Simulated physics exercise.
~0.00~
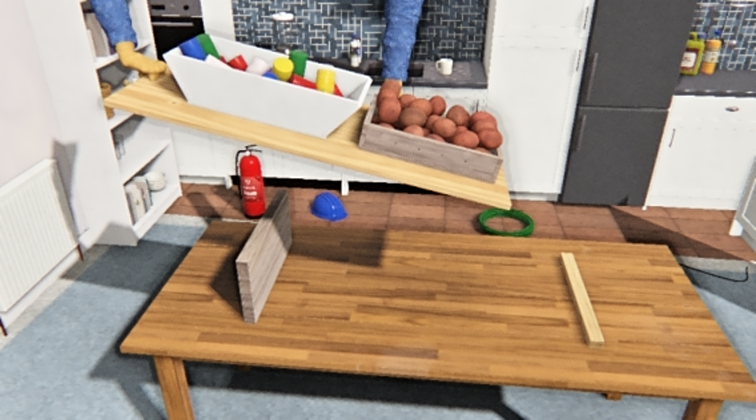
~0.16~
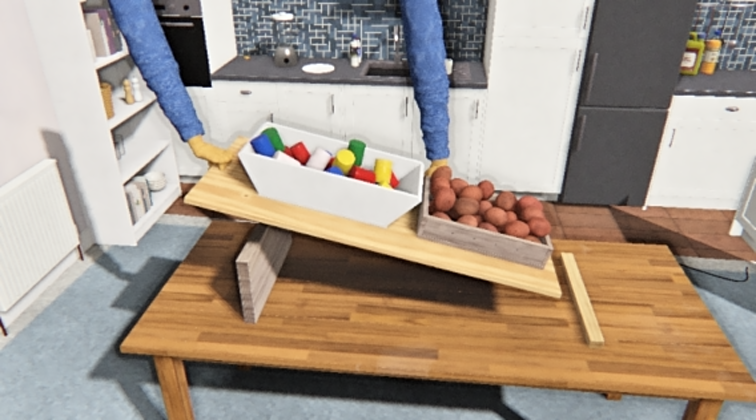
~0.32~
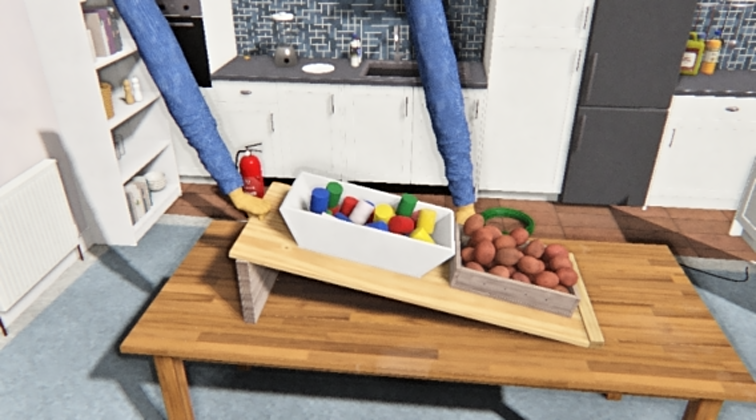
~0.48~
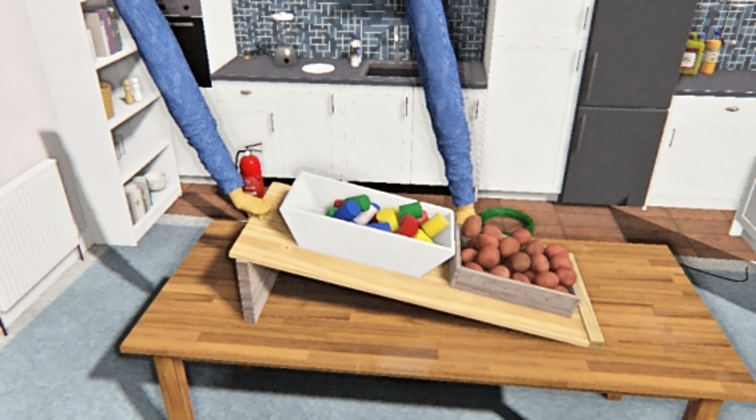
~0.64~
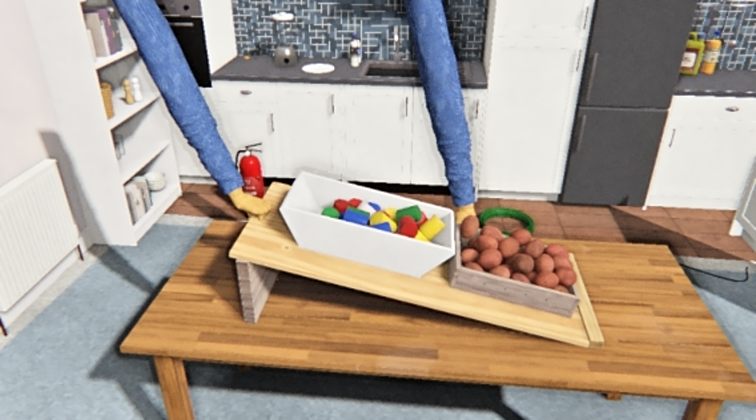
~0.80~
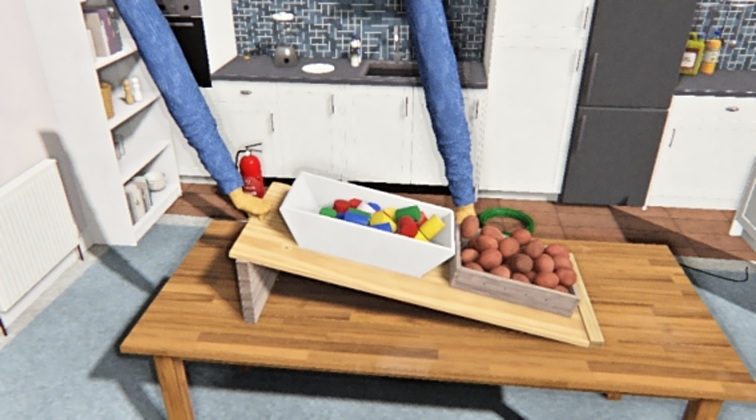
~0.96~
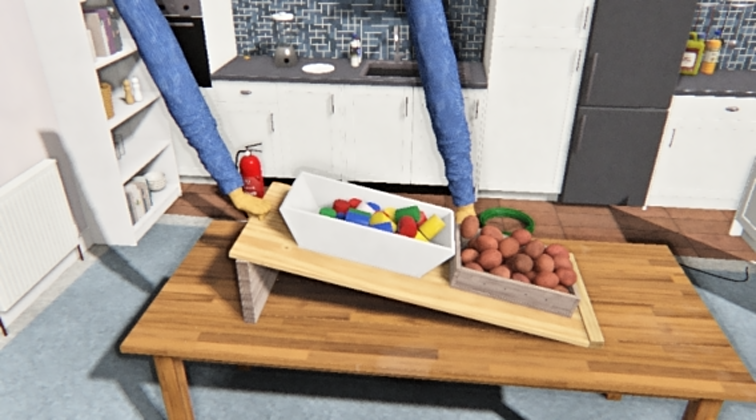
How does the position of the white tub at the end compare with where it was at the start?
At the start the white tub is held up above the left part of the table. At the end it is lower and further to the right, on the sloping board that rests on the table.
